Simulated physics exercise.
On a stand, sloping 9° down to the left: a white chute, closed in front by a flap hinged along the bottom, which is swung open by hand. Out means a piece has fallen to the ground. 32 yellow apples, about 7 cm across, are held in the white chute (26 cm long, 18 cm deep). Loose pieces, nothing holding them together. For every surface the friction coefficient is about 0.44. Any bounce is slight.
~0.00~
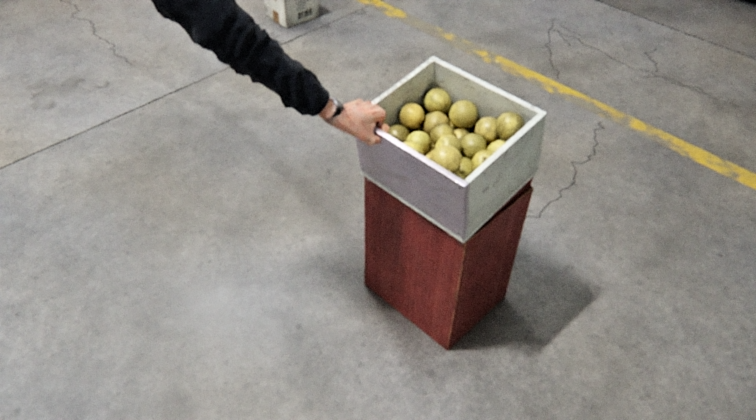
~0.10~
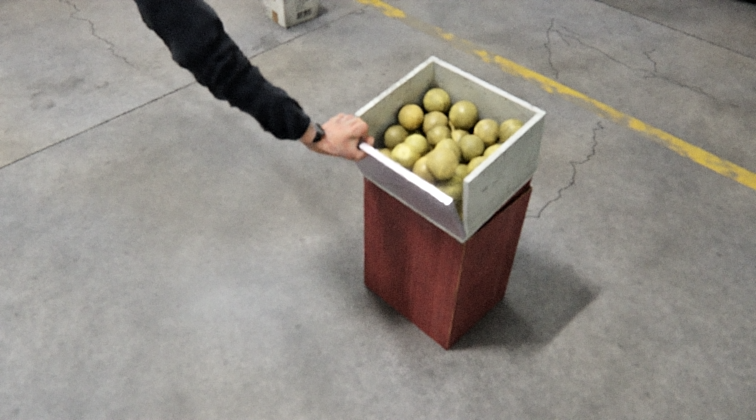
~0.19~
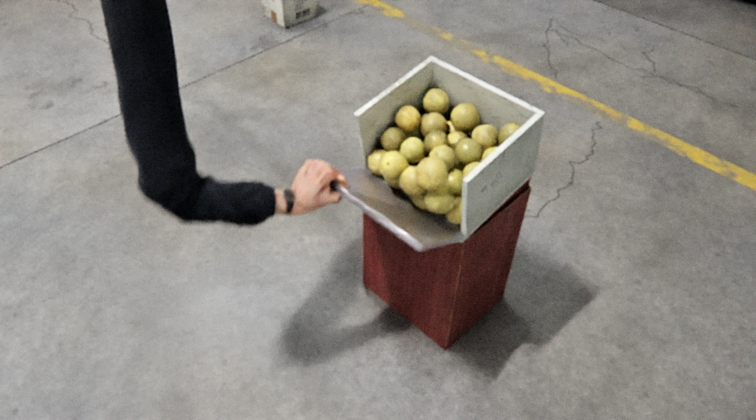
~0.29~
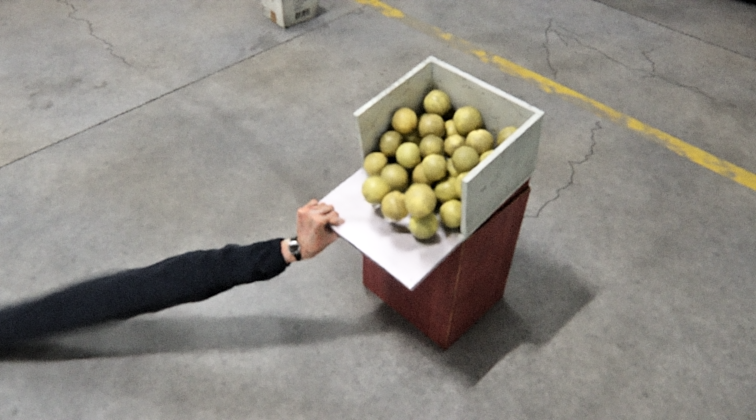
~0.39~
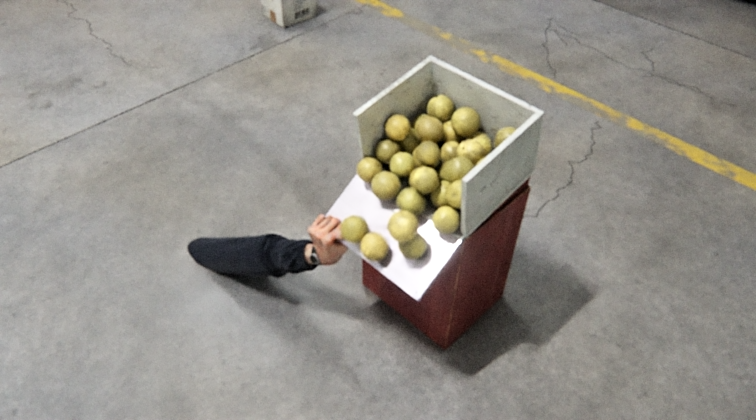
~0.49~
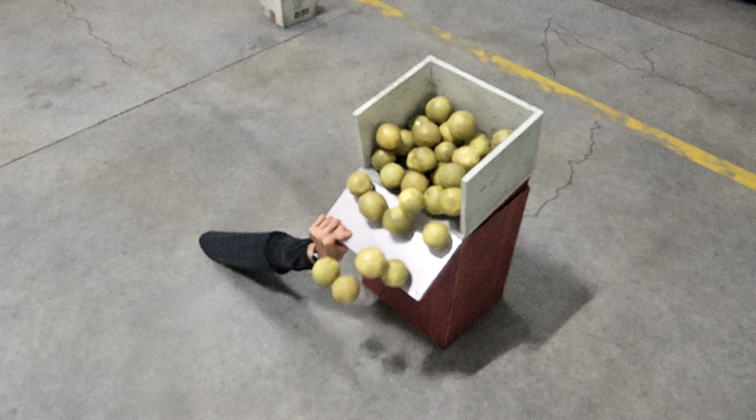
On a cracked concrete floor marked with a yellow line, a dark-sleeved arm swings down the front flap of a white chute on a red block, and yellow apples roll forward down the flap, several passing over its lower edge.
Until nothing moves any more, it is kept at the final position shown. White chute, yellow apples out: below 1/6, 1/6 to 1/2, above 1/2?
Most of it falls out.
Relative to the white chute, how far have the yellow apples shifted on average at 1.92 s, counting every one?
On average they sit around 82 cm further left.
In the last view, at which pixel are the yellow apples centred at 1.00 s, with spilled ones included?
I'd say near (350, 267).
After 0.71 s, 6 of 32 out of the white chute.
After 1.00 s, 15 of 32 out of the white chute.
After 1.40 s, 23 of 32 out of the white chute.
Outcome (at 1.92 s), 32 of 32 out of the white chute. Asked share, 32 of 32, 100 per cent.
